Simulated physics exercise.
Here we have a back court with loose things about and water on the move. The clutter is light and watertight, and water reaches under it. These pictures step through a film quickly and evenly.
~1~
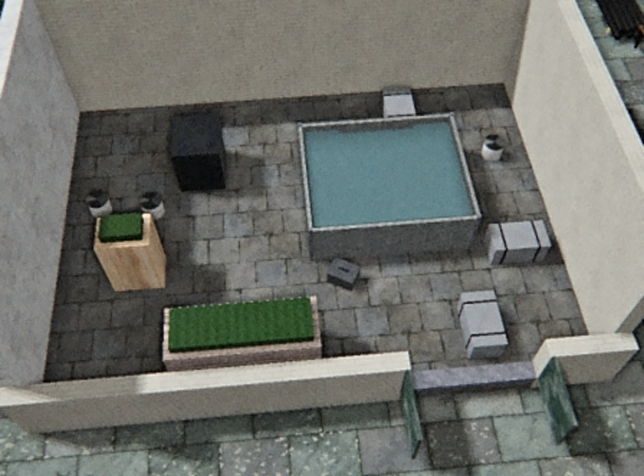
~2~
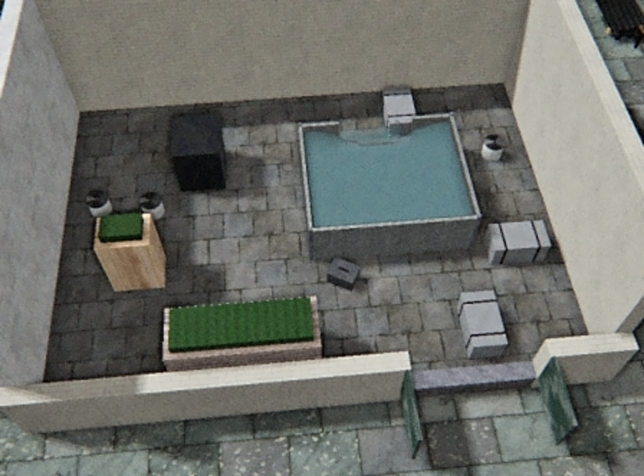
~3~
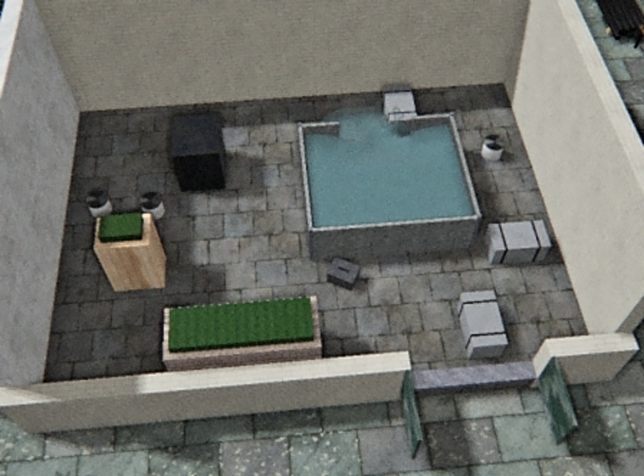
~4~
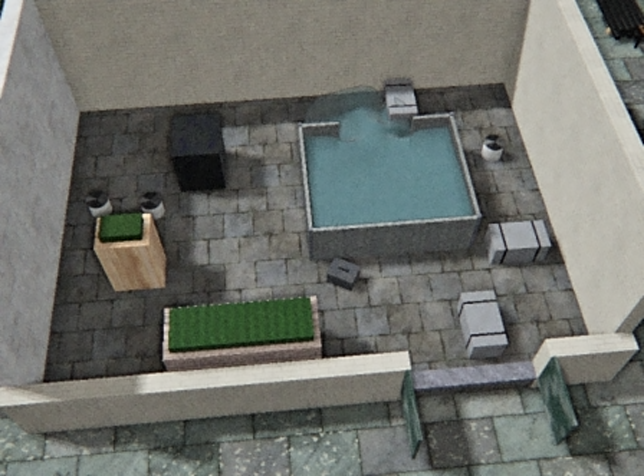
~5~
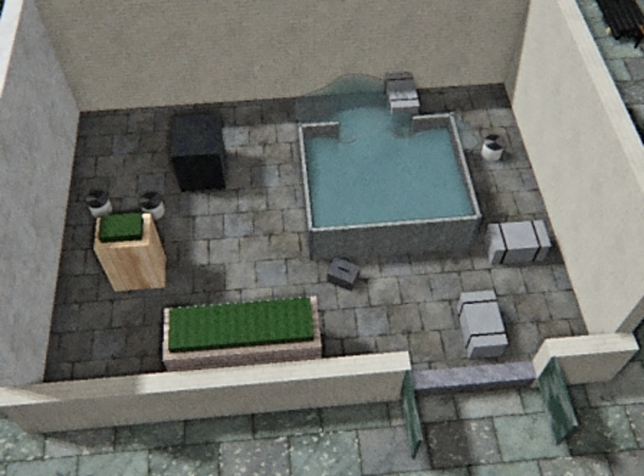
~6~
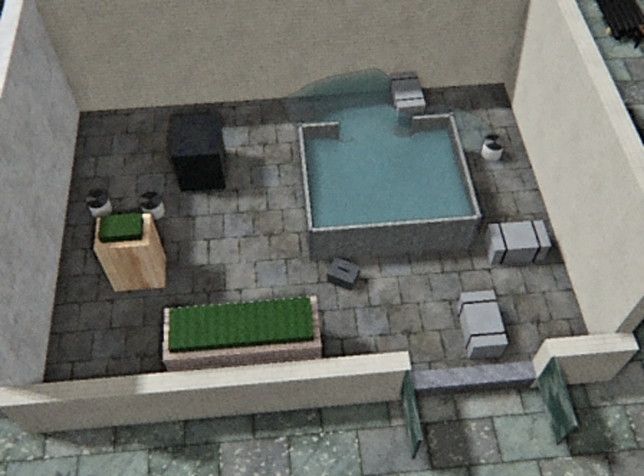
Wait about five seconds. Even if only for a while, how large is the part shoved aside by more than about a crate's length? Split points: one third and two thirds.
A third to two thirds.
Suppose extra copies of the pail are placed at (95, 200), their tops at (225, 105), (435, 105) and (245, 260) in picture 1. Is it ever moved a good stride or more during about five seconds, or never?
Twin one: Slides well clear; twin two: Slides well clear; twin three: Barely shifts.
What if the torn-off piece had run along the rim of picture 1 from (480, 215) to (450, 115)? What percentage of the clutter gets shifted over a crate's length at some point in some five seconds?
My figure is about 70 %.
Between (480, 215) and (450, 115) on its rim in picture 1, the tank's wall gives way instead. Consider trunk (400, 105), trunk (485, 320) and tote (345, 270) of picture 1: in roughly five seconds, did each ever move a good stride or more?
Lab note - in sequence: Made it that far; made it that far; made it that far.
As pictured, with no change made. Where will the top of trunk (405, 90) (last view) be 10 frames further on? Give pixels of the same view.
(507, 119).
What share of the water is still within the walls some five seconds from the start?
Close to 100 %.
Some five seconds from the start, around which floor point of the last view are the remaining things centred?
Roughly at (368, 282).
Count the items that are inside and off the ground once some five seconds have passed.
Total: 2.
A moment on, 1 of 7 are well off their spots; 0 afloat.
Next, 1 of 7 are well off their spots; 0 afloat.
Later, 2 of 7 are well off their spots; 1 afloat.
In the end, 4 of 7 are well off their spots, and 4 have been at some point; 2 afloat.
